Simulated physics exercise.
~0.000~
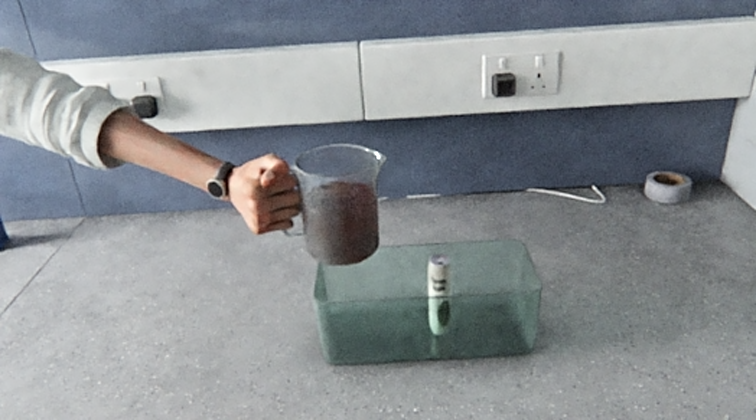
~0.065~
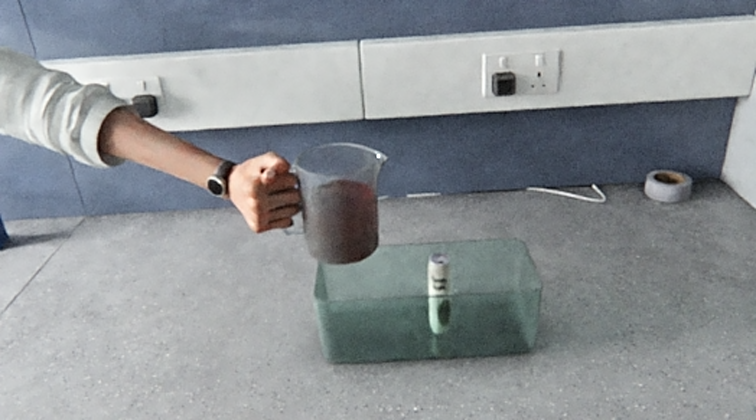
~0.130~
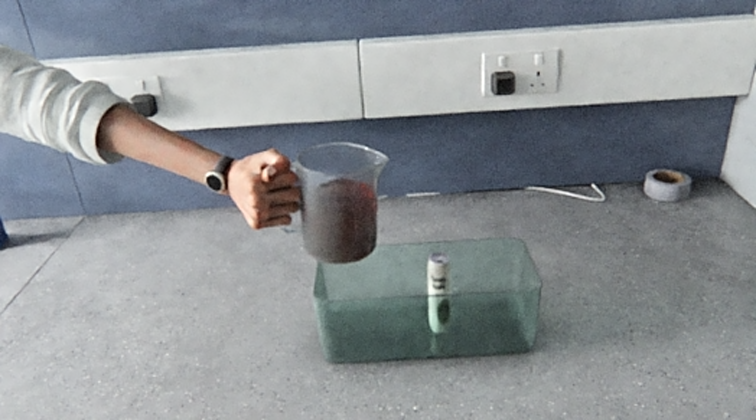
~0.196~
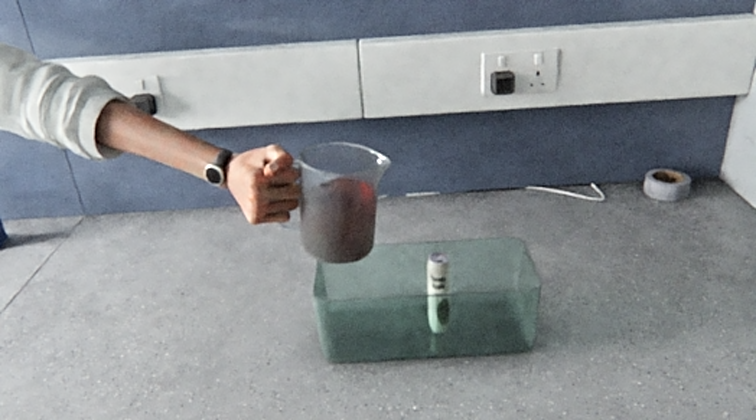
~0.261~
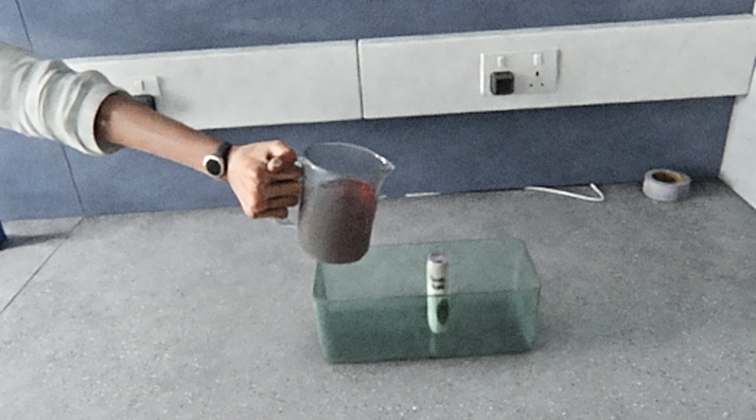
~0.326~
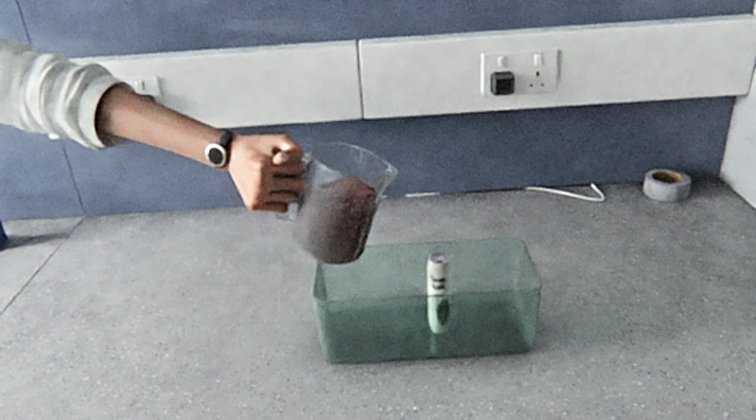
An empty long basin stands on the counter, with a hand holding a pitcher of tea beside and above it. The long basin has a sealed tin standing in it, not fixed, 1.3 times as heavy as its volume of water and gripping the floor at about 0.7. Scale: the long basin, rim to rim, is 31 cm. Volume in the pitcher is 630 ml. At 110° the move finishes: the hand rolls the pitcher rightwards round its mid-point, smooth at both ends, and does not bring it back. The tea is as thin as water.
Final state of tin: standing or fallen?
Tipped over.
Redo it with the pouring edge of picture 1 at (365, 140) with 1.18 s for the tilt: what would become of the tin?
Then the tin comes down.
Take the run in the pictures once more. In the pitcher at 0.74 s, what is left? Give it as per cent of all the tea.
About 90 per cent.
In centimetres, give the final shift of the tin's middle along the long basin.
Around 7.0 cm.
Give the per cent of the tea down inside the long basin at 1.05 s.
Some 56 percent.
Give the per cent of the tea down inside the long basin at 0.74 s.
Roughly 1 percent.
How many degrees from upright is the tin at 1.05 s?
I'd put it at close to 5 degrees off upright.
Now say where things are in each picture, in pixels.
In the first picture, it leans 0°; its right rim is at (386, 158); the tea meets the walls at (303, 196) and (375, 191); the long basin's rim runs from (317, 277) to (532, 264); the tin's top is at (439, 263).
In the second picture, it leans 1°; its right rim is at (387, 158); the tea meets the walls at (303, 195) and (375, 190).
In the third picture, it leans 3°; its right rim is at (388, 159); the tea meets the walls at (302, 194) and (375, 190).
In the fourth picture, it leans 7°; its right rim is at (391, 162); the tea meets the walls at (303, 194) and (375, 190).
In the fifth picture, it leans 12°; its right rim is at (394, 167); the tea meets the walls at (303, 195) and (376, 190).
In the sixth picture, it leans 18°; its right rim is at (399, 173); the tea meets the walls at (302, 195) and (378, 191).
Then, 0.74 s in, the tilt is 74° and 91 per cent is still to pour; the tin stands where it began.
Then, 1.05 s in, the tilt is 105° and 30 per cent is still to pour; the tin leans 4°.
Then, 1.37 s in, the tilt is 110° and 2 per cent is still to pour; the tin lies on its side.
Then, 1.72 s in, the tilt is 110° and 0 per cent is still to pour; the tin lies on its side.
Finally, the tin lies on its side.
